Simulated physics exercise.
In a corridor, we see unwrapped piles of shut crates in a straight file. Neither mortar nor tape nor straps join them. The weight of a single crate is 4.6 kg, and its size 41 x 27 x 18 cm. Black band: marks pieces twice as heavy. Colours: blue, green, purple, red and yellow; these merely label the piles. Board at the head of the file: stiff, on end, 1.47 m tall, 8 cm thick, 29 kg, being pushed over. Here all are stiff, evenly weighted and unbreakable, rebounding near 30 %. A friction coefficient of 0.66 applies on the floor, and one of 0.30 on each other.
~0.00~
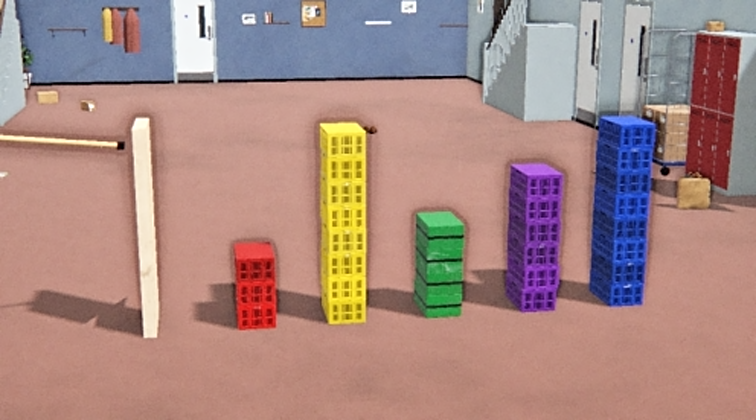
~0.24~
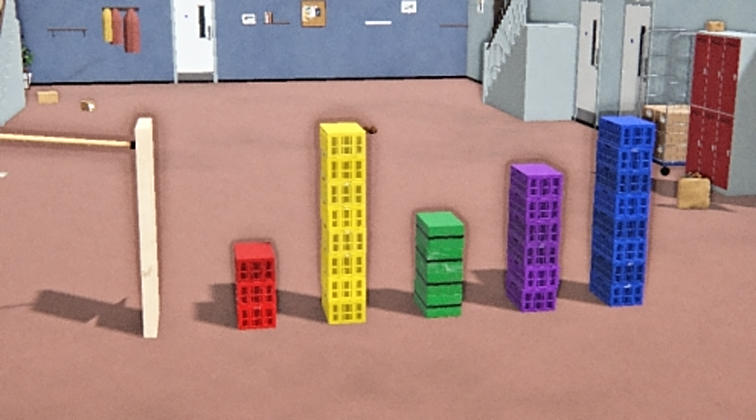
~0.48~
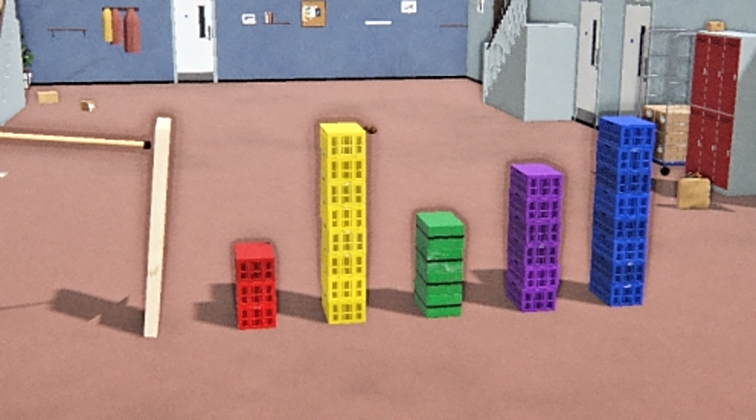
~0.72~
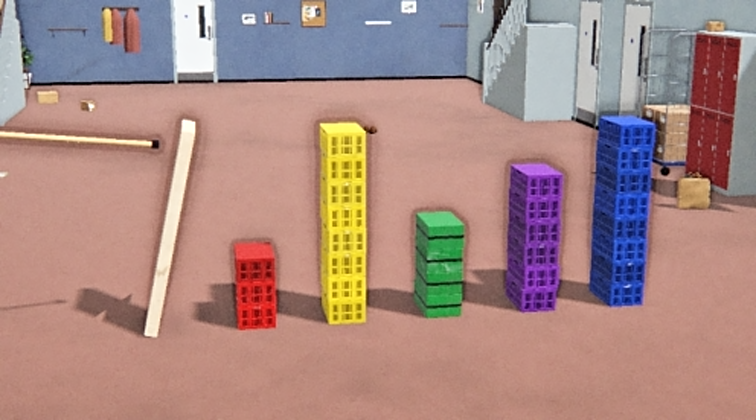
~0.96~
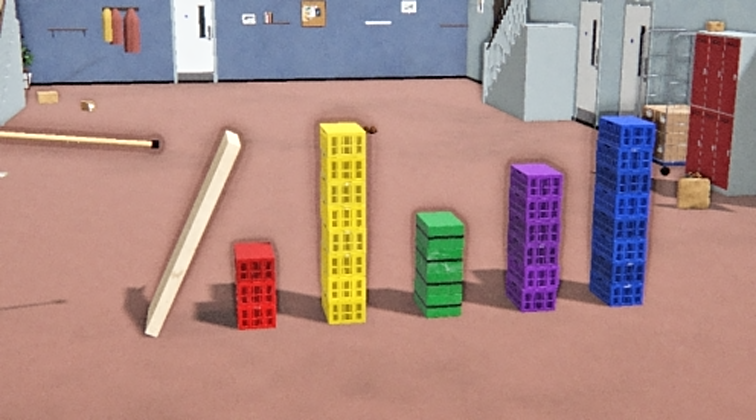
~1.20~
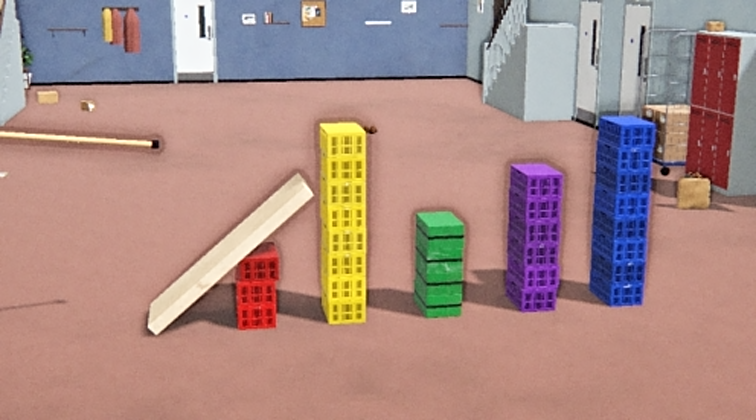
In a large hall, a pole pushed a pale upright board rightward and stopped, and the board kept tilting over until it reached the short red pile, beside the yellow, green, purple and blue ones.
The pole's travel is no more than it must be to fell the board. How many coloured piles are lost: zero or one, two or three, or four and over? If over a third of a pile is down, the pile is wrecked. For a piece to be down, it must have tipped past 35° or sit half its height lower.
Zero or one.
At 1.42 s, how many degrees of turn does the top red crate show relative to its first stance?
Angle at that time, about 25 degrees.
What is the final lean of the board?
Around 70 degrees, give or take.
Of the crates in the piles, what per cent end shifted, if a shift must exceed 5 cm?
5 per cent.
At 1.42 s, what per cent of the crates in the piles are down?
By that time it is 5 percent.
After 1.30 s, board 60° from upright; none of the 29 crates down, 2 disturbed; top red crate 6° from how it stood.
After 1.42 s, board 59° from upright; 1 of the 29 crates down; top red crate 23° from how it stood, 10 cm lower.
After 1.90 s, board 63° from upright; 1 of the 29 crates down; top red crate on its side; top yellow crate 24 mm from its place.
In the end (2.7 s), board 69° from upright; 1 of the 29 crates down; top red crate on its side; top yellow crate 24 mm from its place. No coloured pile is wrecked. From the last view, middles, top red crate near (288, 299), top yellow crate near (345, 140).
